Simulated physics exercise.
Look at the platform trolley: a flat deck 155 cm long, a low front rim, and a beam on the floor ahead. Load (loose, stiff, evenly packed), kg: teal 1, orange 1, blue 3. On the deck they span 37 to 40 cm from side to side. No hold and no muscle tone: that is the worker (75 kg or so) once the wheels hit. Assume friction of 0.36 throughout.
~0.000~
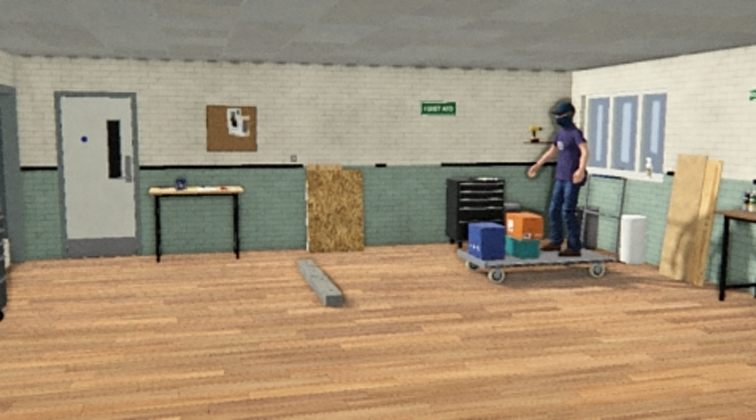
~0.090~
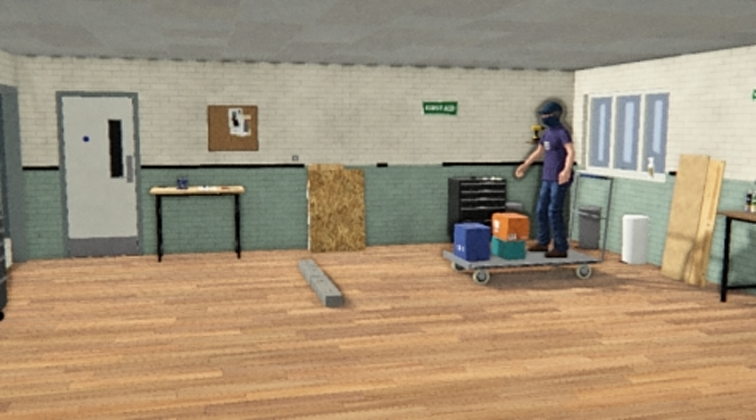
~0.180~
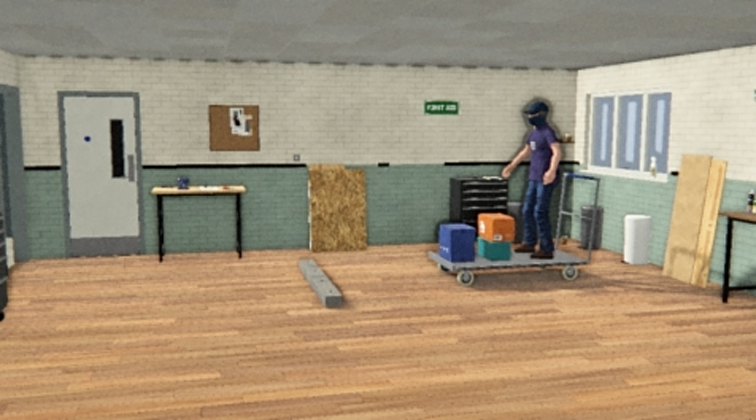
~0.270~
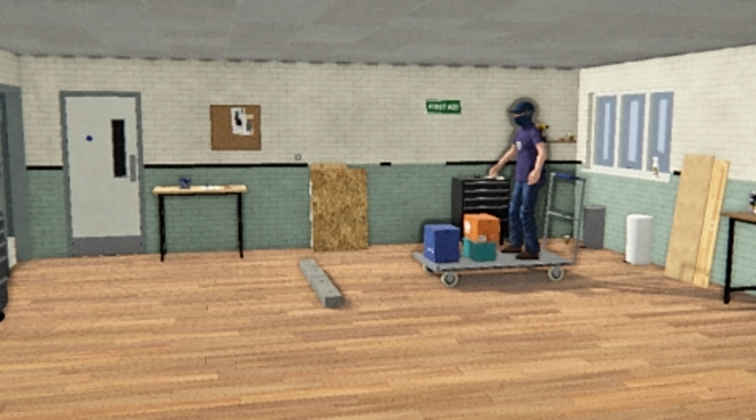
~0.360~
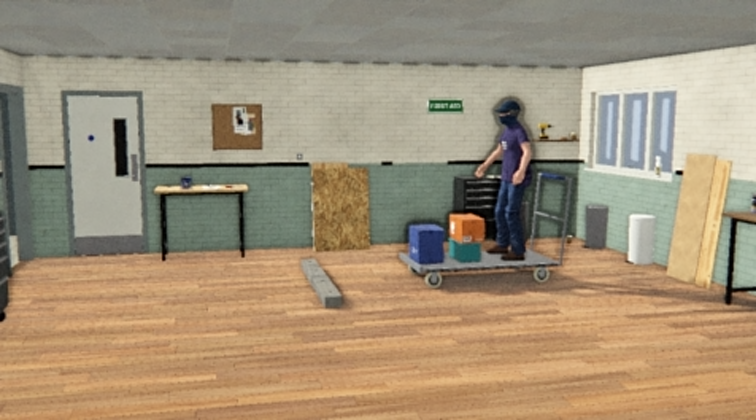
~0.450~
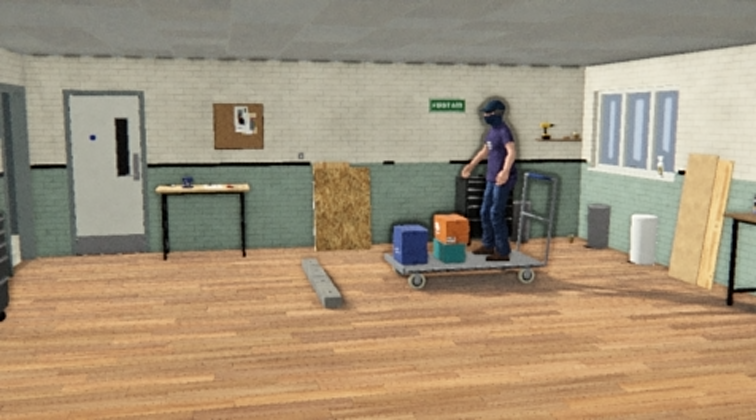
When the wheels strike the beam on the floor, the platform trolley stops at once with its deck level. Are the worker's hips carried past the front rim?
No.
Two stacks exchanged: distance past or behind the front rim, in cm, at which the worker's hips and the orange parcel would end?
Rest positions - hips: 70 behind; orange: 100 past.
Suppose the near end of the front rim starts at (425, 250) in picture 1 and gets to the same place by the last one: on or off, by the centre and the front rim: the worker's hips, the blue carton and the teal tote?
Result: Hips safe; blue gone; teal safe.
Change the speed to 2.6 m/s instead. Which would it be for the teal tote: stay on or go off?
Result for teal: Still carried.
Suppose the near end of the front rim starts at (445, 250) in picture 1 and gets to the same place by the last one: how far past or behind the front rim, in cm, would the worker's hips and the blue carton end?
I'd say the hips settle 40 behind while blue goes 100 past.
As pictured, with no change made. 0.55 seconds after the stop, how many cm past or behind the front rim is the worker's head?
The head is roughly 10 cm beyond the front rim.
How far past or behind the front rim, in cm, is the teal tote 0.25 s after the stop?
Roughly 40 cm behind it.
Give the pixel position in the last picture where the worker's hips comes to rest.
Roughly at (414, 290).
After 0.84 s the deck stops.
After 1.39 s the worker's hips are 58 cm behind the rim, near (373, 210) in the last picture's view.
After 1.84 s the worker's hips are 70 cm behind the rim, near (384, 232) in the last picture's view.
When all is still (4.8 s), past the rim, orange parcel and blue carton; behind it, teal tote and the worker's hips.
